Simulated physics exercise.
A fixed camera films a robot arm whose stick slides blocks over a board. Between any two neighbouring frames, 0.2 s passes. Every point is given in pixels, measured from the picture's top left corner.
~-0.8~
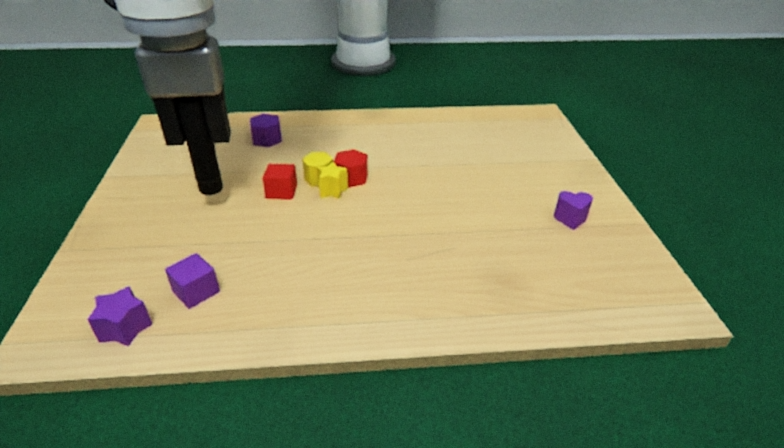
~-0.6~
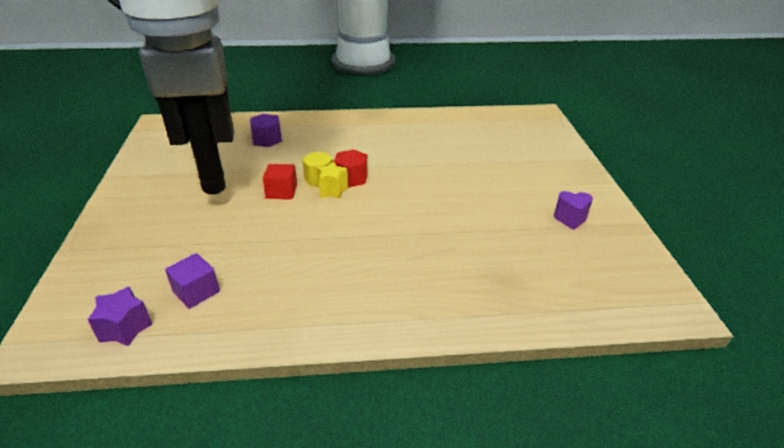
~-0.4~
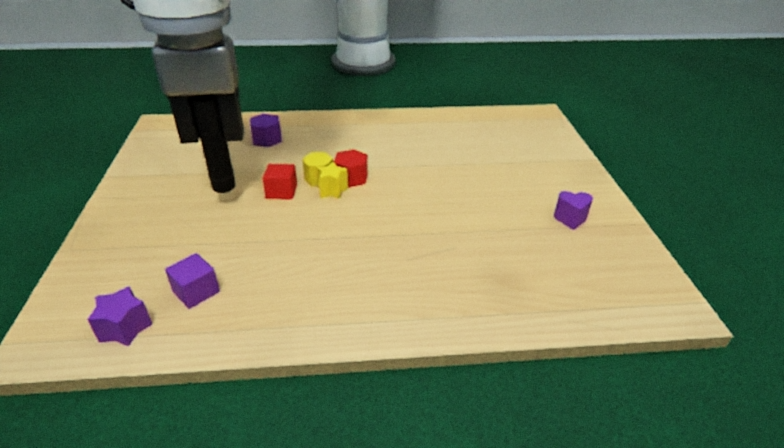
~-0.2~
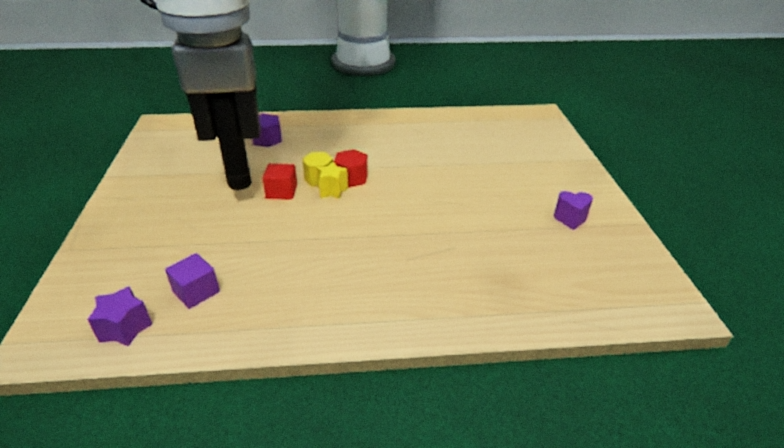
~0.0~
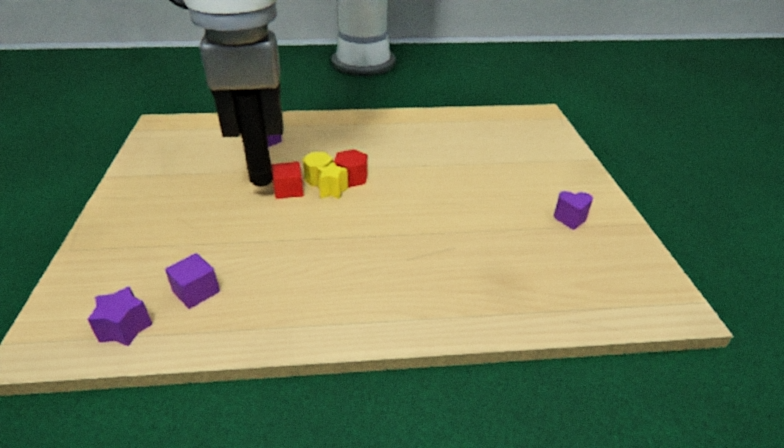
A robot arm's dark stick starts at the left of a wooden board and slides right, slowly at first, toward a red block beside a cluster of yellow and red blocks. It then meets the red block and nudges it slightly right, while the cluster and the scattered purple blocks stay still.
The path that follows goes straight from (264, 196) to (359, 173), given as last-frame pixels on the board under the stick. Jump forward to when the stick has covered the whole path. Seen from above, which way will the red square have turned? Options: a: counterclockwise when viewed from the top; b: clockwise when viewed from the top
Correct choice: A.
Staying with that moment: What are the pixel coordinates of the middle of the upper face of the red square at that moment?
I'd expect the centre of its top face to be at (363, 141).
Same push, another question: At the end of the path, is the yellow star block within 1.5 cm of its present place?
No, that is not how it ends up.
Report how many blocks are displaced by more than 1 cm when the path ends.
Total moved: Three or more.
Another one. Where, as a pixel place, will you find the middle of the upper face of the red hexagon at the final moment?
It should be at (387, 153) by then.
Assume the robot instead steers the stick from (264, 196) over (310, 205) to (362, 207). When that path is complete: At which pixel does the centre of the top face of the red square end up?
The middle of its top is at (314, 170).
What follows on the original path. One third of the way, stick at (297, 173); red square at (319, 160), turned 25° anticlockwise; yellow hexagon at (337, 149); yellow star block at (340, 168), turned 60° clockwise; red hexagon at (363, 156), turned 15° clockwise.
Two thirds of the way, stick at (328, 166); red square at (345, 150), turned 50° anticlockwise; yellow hexagon at (354, 138), turned 25° anticlockwise; yellow star block at (346, 169), turned 75° clockwise; red hexagon at (376, 154), turned 55° clockwise.
At the end, stick at (359, 159); red square at (363, 141), turned 65° anticlockwise; yellow hexagon at (364, 128), turned 40° anticlockwise; yellow star block at (347, 169), turned 80° clockwise; red hexagon at (387, 153), turned 85° clockwise.
